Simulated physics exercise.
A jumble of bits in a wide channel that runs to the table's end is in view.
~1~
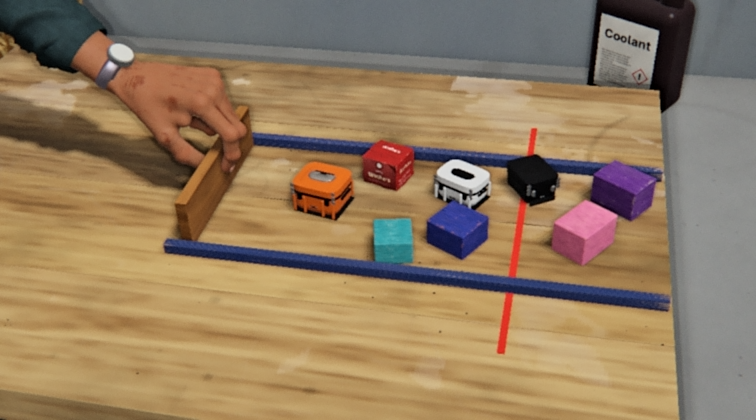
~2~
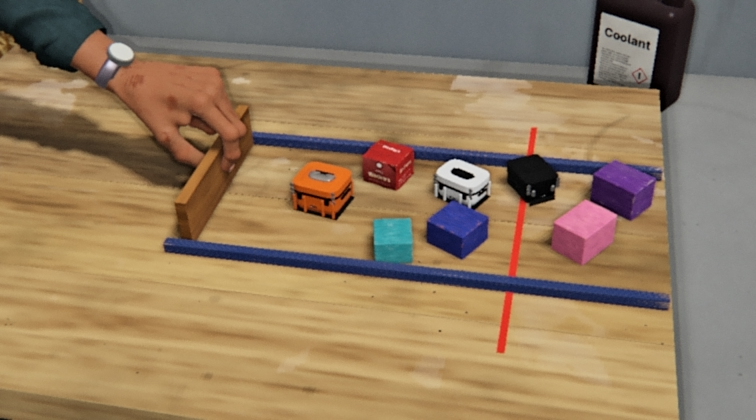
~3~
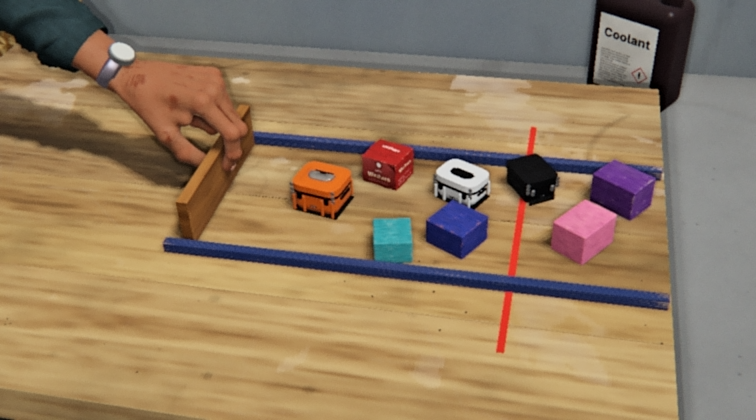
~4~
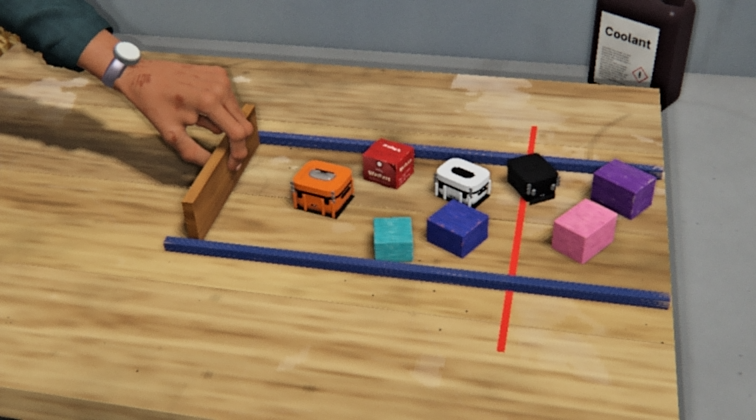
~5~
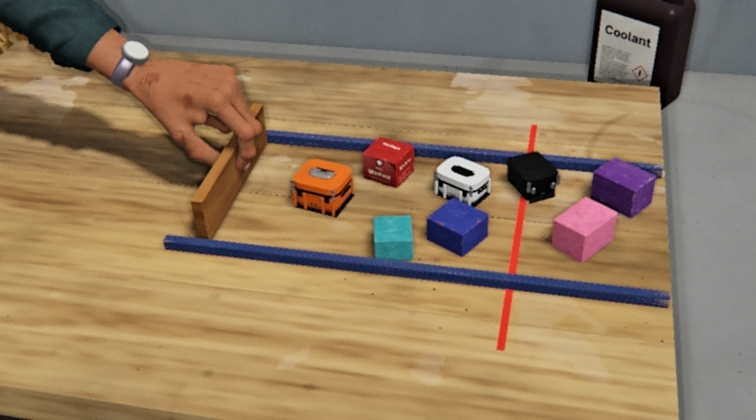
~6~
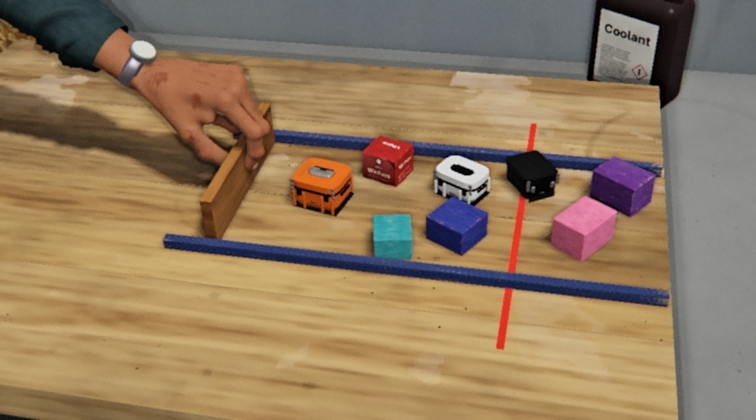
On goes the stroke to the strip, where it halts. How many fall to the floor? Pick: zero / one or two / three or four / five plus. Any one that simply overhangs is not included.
That comes to zero.
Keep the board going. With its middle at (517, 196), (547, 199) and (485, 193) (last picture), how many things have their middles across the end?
Respectively 0, 0 and 0.
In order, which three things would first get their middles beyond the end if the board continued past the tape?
Earliest to latest: The purple block, the pink block, the black case.
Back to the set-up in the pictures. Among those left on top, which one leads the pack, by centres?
The one you want is the purple block.
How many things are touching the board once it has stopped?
In contact: 3.
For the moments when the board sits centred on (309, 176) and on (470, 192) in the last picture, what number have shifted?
I make it 1 at the first spot and 6 at the other.
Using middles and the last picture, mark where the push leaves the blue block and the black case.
First: About (576, 244); second: About (592, 173).
A little later, none off yet; purple block at rest near (622, 186); pink block at rest near (583, 229); black case at rest near (531, 177).
Next, none off yet; purple block at rest near (622, 186); pink block at rest near (583, 229); black case moving near (537, 176).
When it is over, the number that fall off is zero.
